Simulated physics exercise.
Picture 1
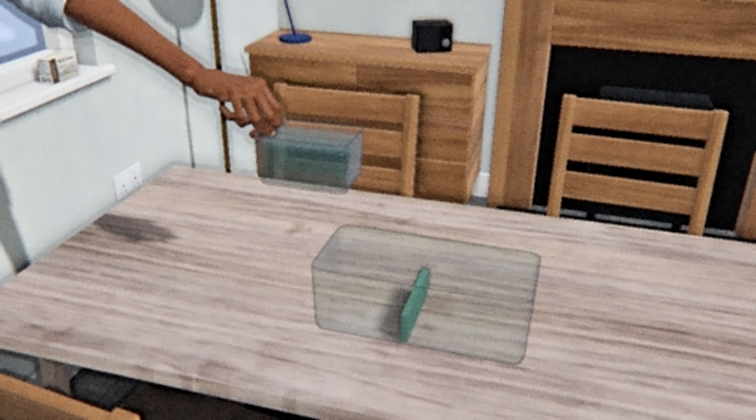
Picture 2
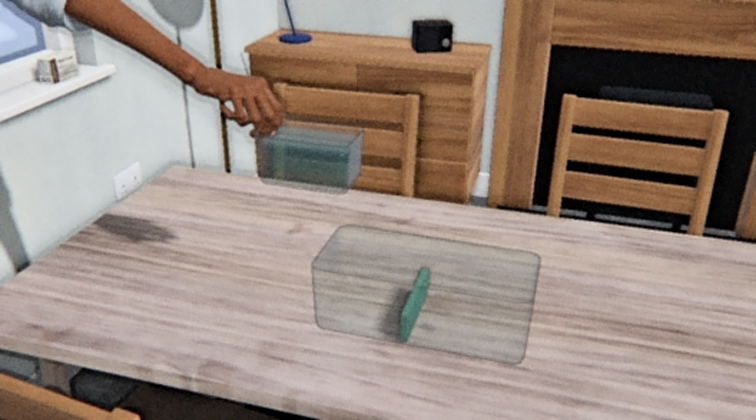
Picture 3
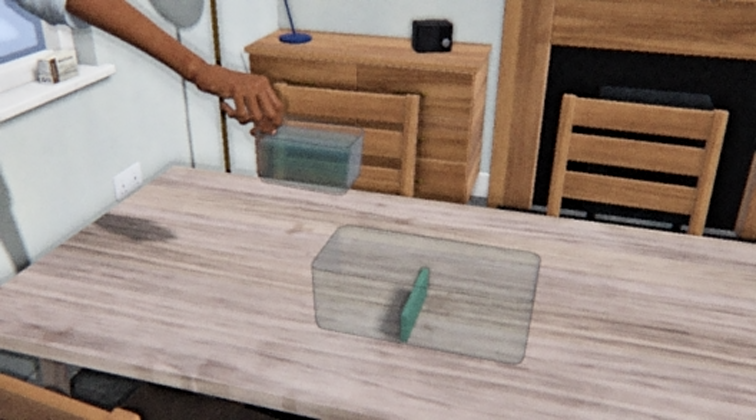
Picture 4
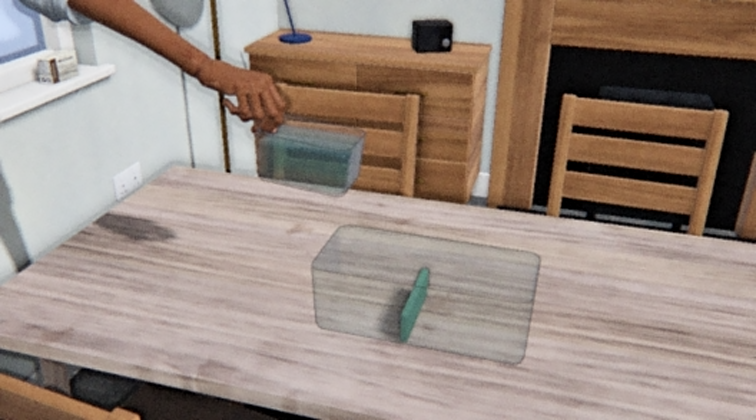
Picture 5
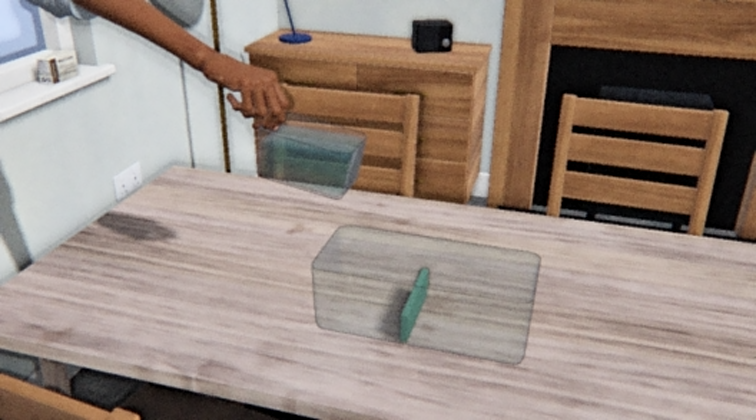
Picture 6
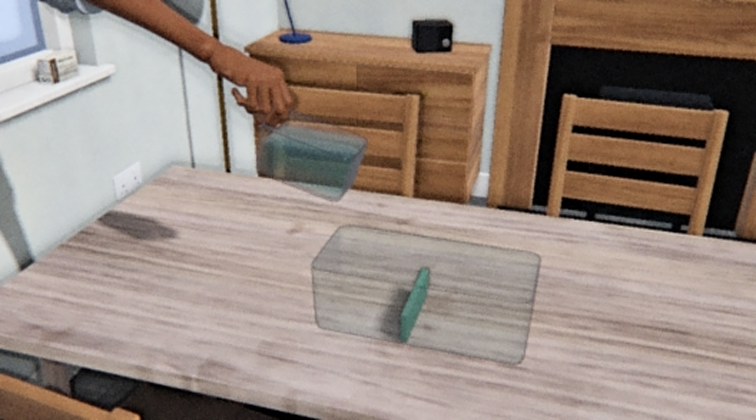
A hand held a small clear tub of bluish-green water above a wooden table, behind a long clear basin with a low green wall inside, and gradually tilted the tub down toward the right.
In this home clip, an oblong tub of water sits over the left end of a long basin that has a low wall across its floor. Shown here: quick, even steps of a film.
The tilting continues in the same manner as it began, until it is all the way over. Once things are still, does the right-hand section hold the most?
No, the left-hand section does.
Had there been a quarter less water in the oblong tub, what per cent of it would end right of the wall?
It comes to near 5 per cent.
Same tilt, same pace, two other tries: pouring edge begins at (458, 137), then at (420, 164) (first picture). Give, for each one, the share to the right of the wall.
In turn 90 % and 90 %.
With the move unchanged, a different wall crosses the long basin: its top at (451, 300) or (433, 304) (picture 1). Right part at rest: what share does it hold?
Roughly 5 % and then 15 %.
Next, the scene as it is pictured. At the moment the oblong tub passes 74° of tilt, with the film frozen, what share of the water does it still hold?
Close to 45 per cent.
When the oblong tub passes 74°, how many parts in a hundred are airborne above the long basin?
Roughly 40 per cent.
A moment on, the tilt is 74° and 46 per cent is still to pour, 12 is left of the wall and 1 right of it.
Next, the tilt is 103° and 8 per cent is still to pour, 67 is left of the wall and 16 right of it.
Then the tilt is 104° and 1 per cent is still to pour, 77 is left of the wall and 17 right of it.
Later the tilt is 104° and 0 per cent is still to pour, 78 is left of the wall and 18 right of it.
In the end 78 per cent lies left of the wall, 18 right of it and 4 outside.
